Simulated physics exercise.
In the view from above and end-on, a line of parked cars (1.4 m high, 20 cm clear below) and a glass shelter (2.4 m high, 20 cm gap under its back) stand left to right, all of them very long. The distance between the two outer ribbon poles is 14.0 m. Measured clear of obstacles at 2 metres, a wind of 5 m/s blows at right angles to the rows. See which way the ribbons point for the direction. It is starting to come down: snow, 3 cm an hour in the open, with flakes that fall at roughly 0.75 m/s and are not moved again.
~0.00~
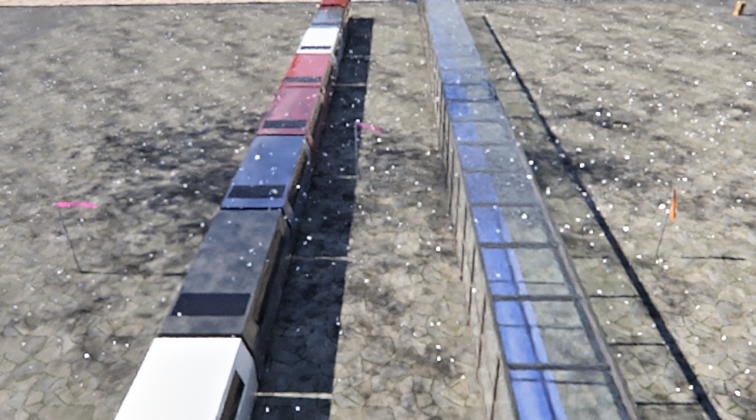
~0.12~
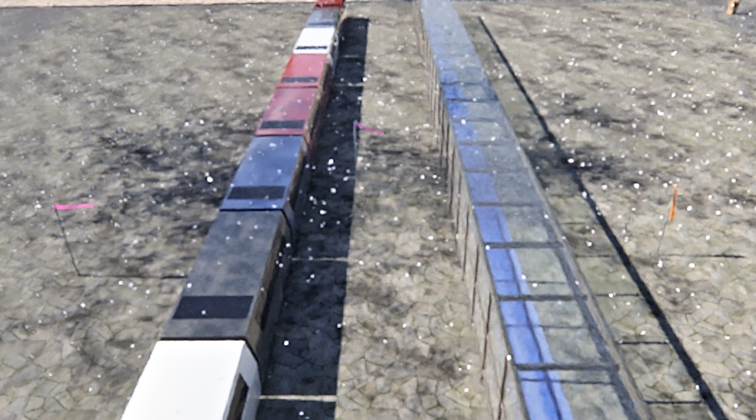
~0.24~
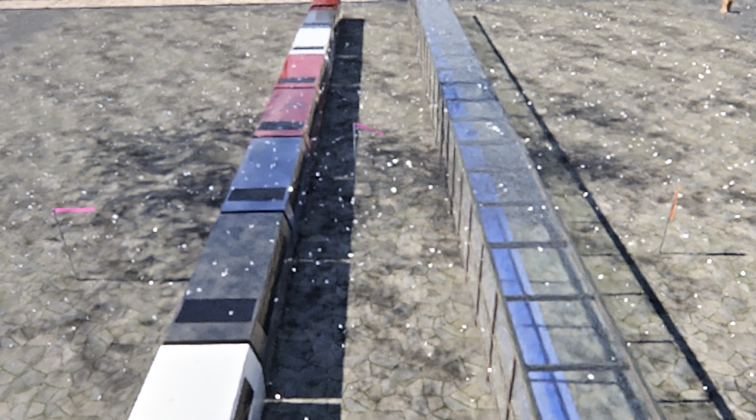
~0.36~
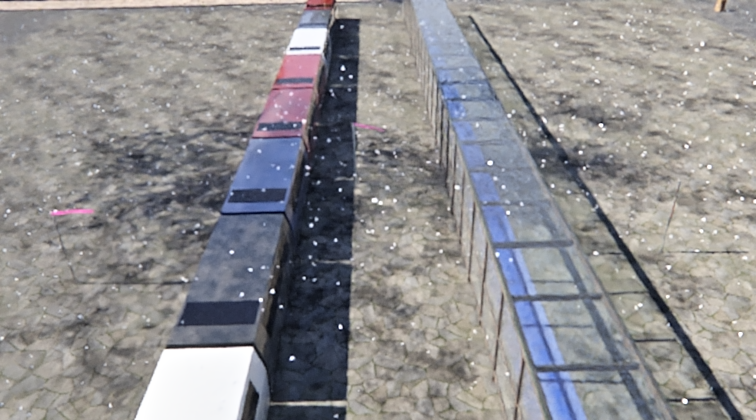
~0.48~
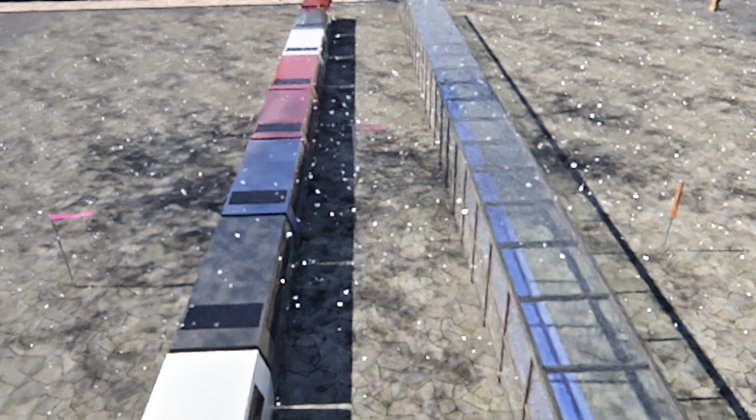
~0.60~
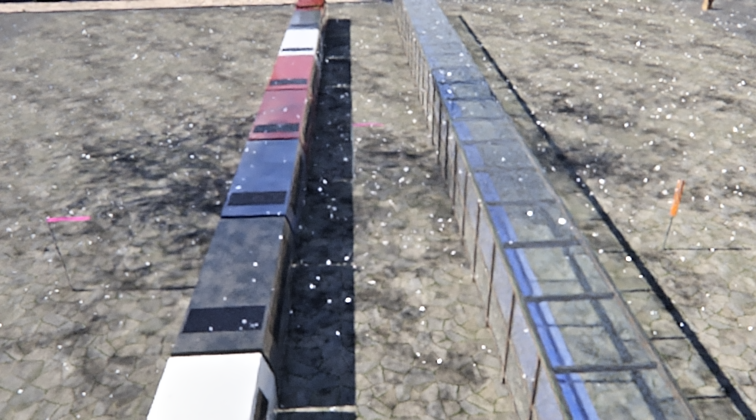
White flakes streak and scatter over a long line of parked cars and a long glass shelter, seen end-on from above, slanting to the right. The pink ribbon at left keeps streaming rightward on its pole, while the orange one at right hangs almost straight down throughout.
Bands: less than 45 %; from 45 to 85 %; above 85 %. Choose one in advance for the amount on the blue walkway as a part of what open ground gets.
The band is less than 45 %.
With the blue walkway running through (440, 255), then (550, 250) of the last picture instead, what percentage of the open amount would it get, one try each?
Try 1: Near 90 %; try 2: Near 50 %.
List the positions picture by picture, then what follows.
In the first picture, the left ribbon ends at (96, 206), leaning 85 degrees to the right.
In the second picture, the right ribbon ends at (671, 220), hanging almost straight and the blue one passes (496, 254).
In the third picture, the inner ribbon ends at (383, 134), leaning 70 degrees to the right, above the rows the flakes slant 85 degrees from upright, towards the right and the top of the line of parked cars crosses (262, 180).
In the fourth picture, the left ribbon ends at (93, 211), leaning 90 degrees to the right and the blue one passes (483, 203).
In the fifth picture, the right ribbon ends at (672, 216), hanging almost straight and above the rows the flakes slant 85 degrees from upright, towards the right.
In the sixth picture, the inner ribbon ends at (383, 125), leaning 85 degrees to the right and the top of the glass shelter crosses (490, 139).
In 10 minutes the blue walkway collects 0 mm against 5 mm in the open.
In 30 minutes the blue walkway collects 0 mm against 15 mm in the open.
In 60 minutes the blue walkway collects 0 mm against 30 mm in the open, so the blue walkway has 1 % of the open amount; the left half of it has 0 %, the right half 3 %.
